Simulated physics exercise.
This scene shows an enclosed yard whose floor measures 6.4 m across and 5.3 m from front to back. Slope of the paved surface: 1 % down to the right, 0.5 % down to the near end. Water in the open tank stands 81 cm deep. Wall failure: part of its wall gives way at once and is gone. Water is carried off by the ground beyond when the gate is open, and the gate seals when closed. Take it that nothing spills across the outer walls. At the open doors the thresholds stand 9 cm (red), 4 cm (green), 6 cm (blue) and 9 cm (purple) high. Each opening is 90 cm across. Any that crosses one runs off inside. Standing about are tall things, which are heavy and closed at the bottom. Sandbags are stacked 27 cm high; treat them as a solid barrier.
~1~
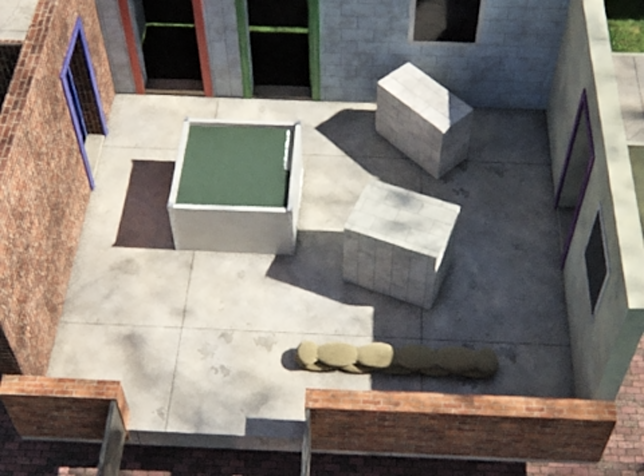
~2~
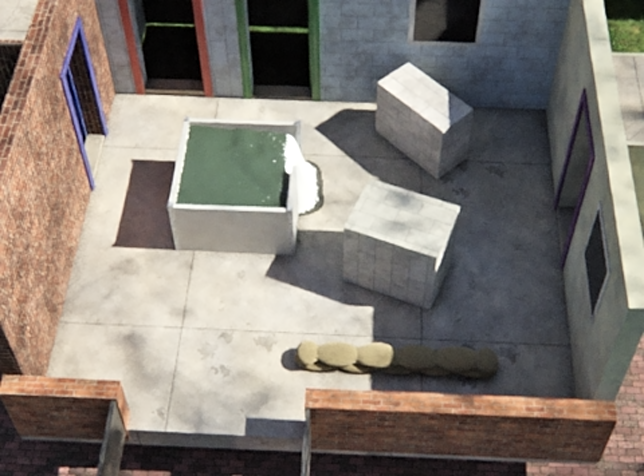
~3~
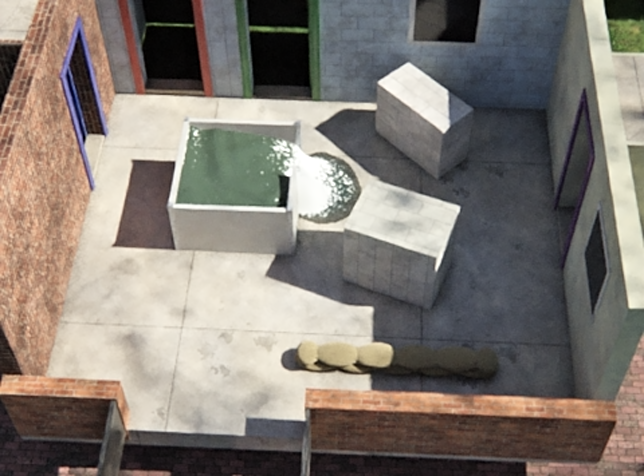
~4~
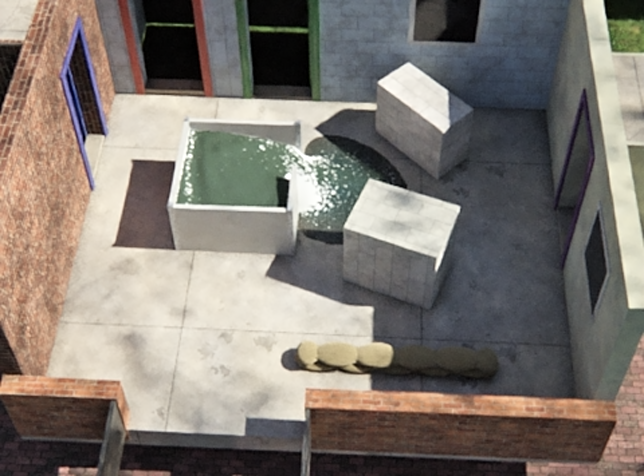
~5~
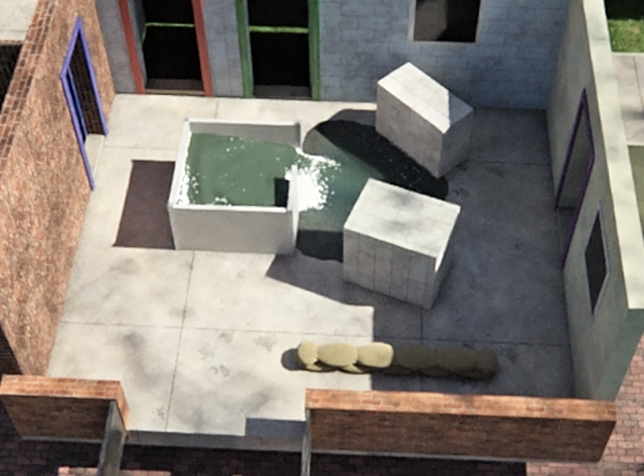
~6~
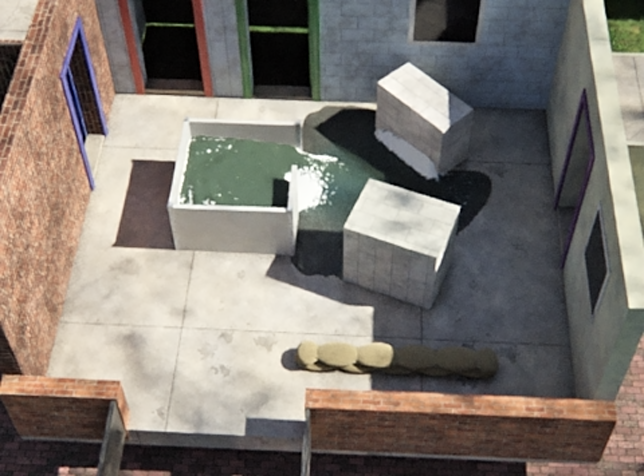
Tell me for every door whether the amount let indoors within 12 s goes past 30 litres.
The red door holds the inflow within the limit; the green door holds the inflow within the limit; the blue door holds the inflow within the limit; the purple door lets the inflow top the limit.
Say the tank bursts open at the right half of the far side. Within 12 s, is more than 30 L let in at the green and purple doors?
Compared with that limit, green goes higher while purple falls short.
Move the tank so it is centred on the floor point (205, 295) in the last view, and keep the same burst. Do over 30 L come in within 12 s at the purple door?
Lab note: Purple door limit not exceeded.
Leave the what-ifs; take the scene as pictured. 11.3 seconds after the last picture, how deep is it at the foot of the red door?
Close to 1.0 cm of depth.
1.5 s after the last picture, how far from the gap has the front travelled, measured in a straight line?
Distance: Approx. 4.6 m.
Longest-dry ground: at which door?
The blue door.
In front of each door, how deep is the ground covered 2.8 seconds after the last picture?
Door by door in cm, red shows 2, green shows 3, blue shows 0, purple shows 19.
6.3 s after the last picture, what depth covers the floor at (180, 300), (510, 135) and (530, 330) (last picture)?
Roughly 1, 5 and 7 cm, in turn.
Then, 0.7 s after the last picture water covers 25 % of the floor and is deepest (38 cm) near (393, 161); red door not reached, green door not reached, blue door not reached, purple door 16 cm at the sill, 8 L in.
Then, 1.5 s after the last picture water covers 35 % of the floor and is deepest (32 cm) near (557, 271); red door not reached, green door 4 cm at the sill, 0 L in, blue door not reached, purple door 21 cm at the sill, 107 L in.
Then, 2.8 s after the last picture water covers 50 % of the floor and is deepest (22 cm) near (556, 418); red door 2 cm at the sill, 0 L in, green door 3 cm at the sill, 0 L in, blue door not reached, purple door 19 cm at the sill, 195 L in.
Then, 6.3 s after the last picture water covers 80 % of the floor and is deepest (16 cm) near (557, 432); red door 3 cm at the sill, 0 L in, green door 2 cm at the sill, 0 L in, blue door 3 cm at the sill, 0 L in, purple door 7 cm at the sill, 253 L in.
Then, 11.3 s after the last picture water covers 90 % of the floor and is deepest (9 cm) near (573, 432); red door 1 cm at the sill, 0 L in, green door 3 cm at the sill, 0 L in, blue door 1 cm at the sill, 0 L in, purple door 8 cm at the sill, 254 L in.
